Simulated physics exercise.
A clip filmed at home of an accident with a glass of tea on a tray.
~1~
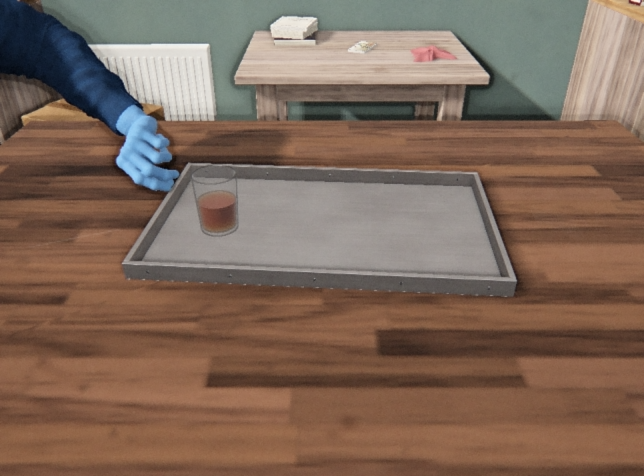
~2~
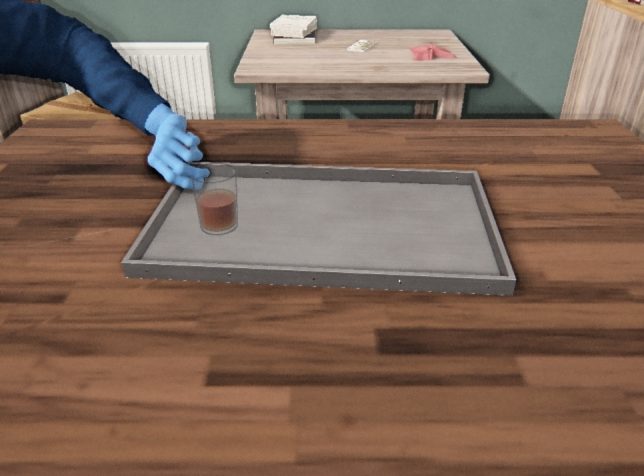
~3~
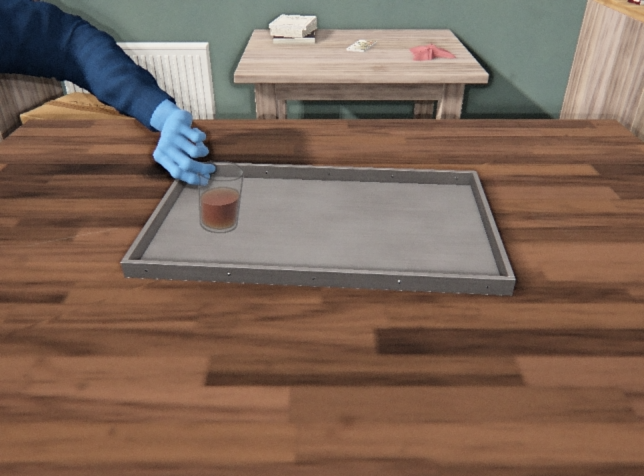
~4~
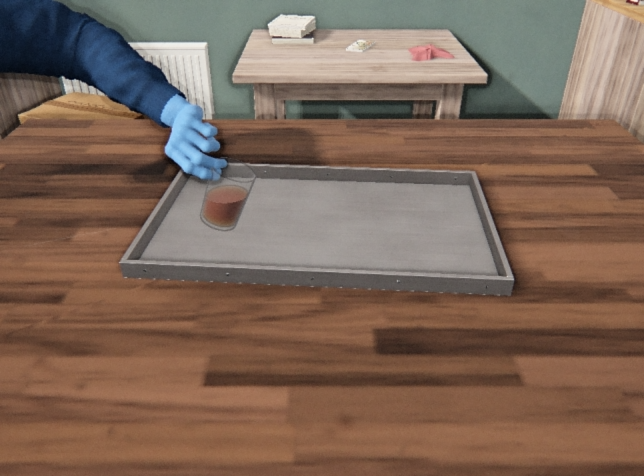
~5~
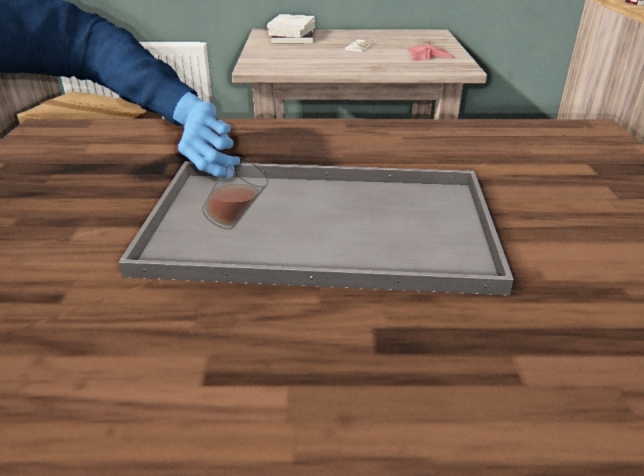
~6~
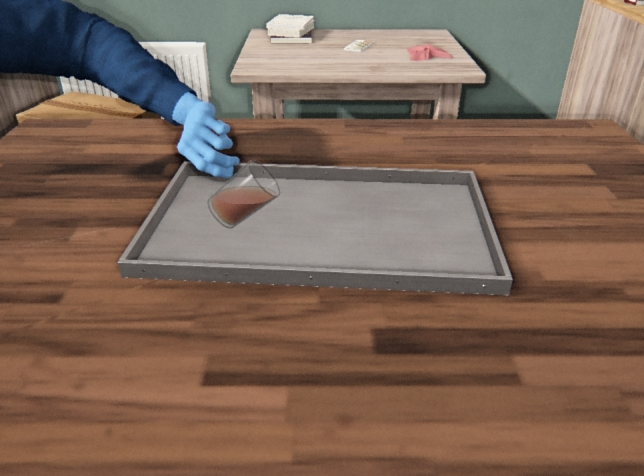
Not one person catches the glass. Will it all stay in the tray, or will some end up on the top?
All of it stays in the tray.
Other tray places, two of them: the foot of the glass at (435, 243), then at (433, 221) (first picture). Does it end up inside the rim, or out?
In the first try it escapes from the tray; in the second it gets out on to the top.
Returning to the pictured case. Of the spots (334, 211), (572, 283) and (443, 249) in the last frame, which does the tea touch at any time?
The first point is inside the spill, the next one is outside the spill, and the last one is inside the spill.
Shortly, the glass lies in the tray; the puddle covers about as much as a plate; none is outside.
Then, the puddle covers about as much as a tray; none is outside.
At the finish, the puddle covers about as much as a tray; none is outside.
